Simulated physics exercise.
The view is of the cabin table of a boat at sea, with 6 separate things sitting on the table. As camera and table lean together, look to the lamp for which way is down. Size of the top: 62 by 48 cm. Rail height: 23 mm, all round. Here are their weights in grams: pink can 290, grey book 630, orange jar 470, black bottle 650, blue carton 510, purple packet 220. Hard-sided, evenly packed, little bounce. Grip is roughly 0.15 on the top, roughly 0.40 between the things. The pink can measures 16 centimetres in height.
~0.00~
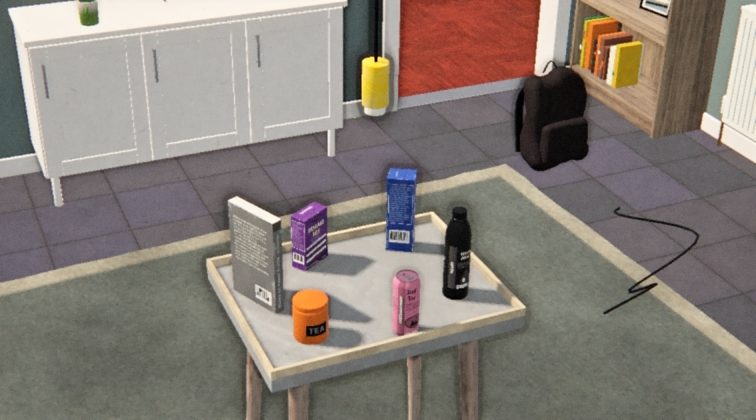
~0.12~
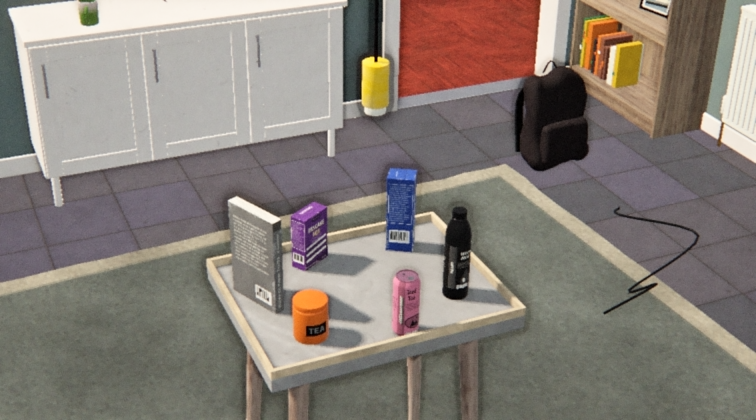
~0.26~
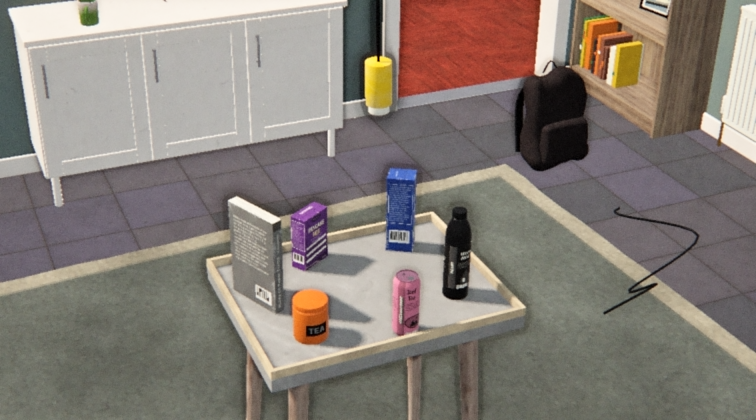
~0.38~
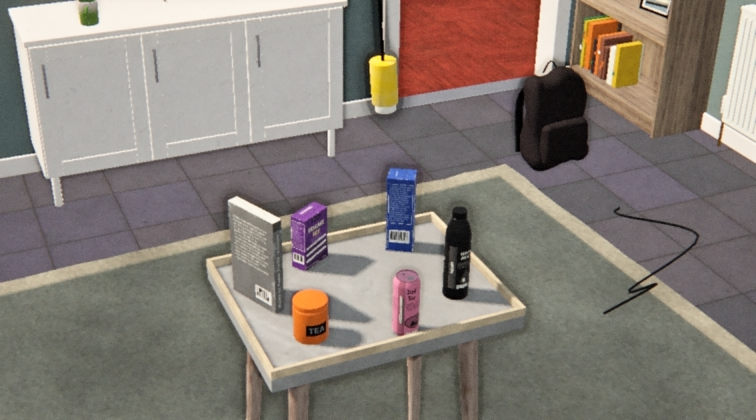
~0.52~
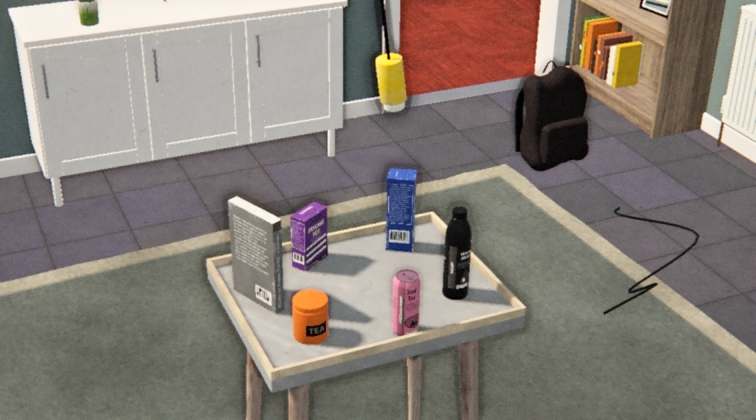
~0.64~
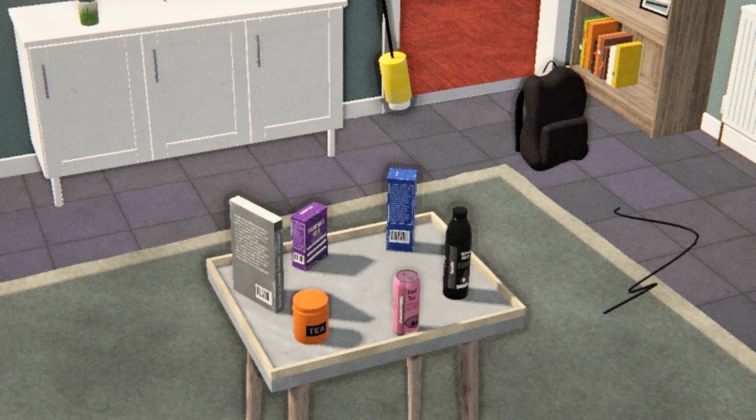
We see a small rimmed table holding a grey book, purple packet, blue carton, black bottle, pink can and orange jar, all staying in place, while the yellow hanging lamp behind them, still at first, gradually swings to the right.
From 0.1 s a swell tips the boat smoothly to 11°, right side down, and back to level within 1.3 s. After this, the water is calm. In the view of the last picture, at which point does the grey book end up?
(318, 268).
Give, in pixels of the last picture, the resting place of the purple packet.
I'd put it at around (385, 212).
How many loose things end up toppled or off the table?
1.
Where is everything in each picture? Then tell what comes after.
Boat level; grey book (256, 256); pink can (406, 304), in the first picture.
Boat level; black bottle (457, 253); blue carton (401, 210), in the second picture.
Floor tilted 2°, right side down; purple packet (310, 237); pink can (406, 304), in the third picture.
Floor tilted 4°, right side down; orange jar (311, 317); black bottle (457, 253), in the fourth picture.
Floor tilted 8°, right side down; blue carton (401, 210); purple packet (310, 237), in the fifth picture.
Floor tilted 10°, right side down; grey book (257, 255); pink can (406, 304), in the sixth picture.
After 0.94 s, floor tilted 9°, right side down; grey book tipped 31° from how it sat near (277, 249); blue carton slid 2 cm; purple packet slid 2 cm.
After 1.04 s, floor tilted 6°, right side down; grey book tipped 52° from how it sat near (292, 251); purple packet slid 5 cm; blue carton slid 4 cm.
After 1.14 s, floor tilted 4°, right side down; grey book tipped 59° from how it sat near (303, 252); purple packet slid 11 cm; blue carton slid 5 cm.
After 1.24 s, floor tilted 2°, right side down; grey book on its side near (314, 270); purple packet slid 17 cm; blue carton slid 5 cm.
At rest (1.9 s), tipped over on the table, grey book; not toppled but over 5 cm from the start, purple packet; the other 4 in place, give or take 5 cm. In the last view, grey book near (318, 269).
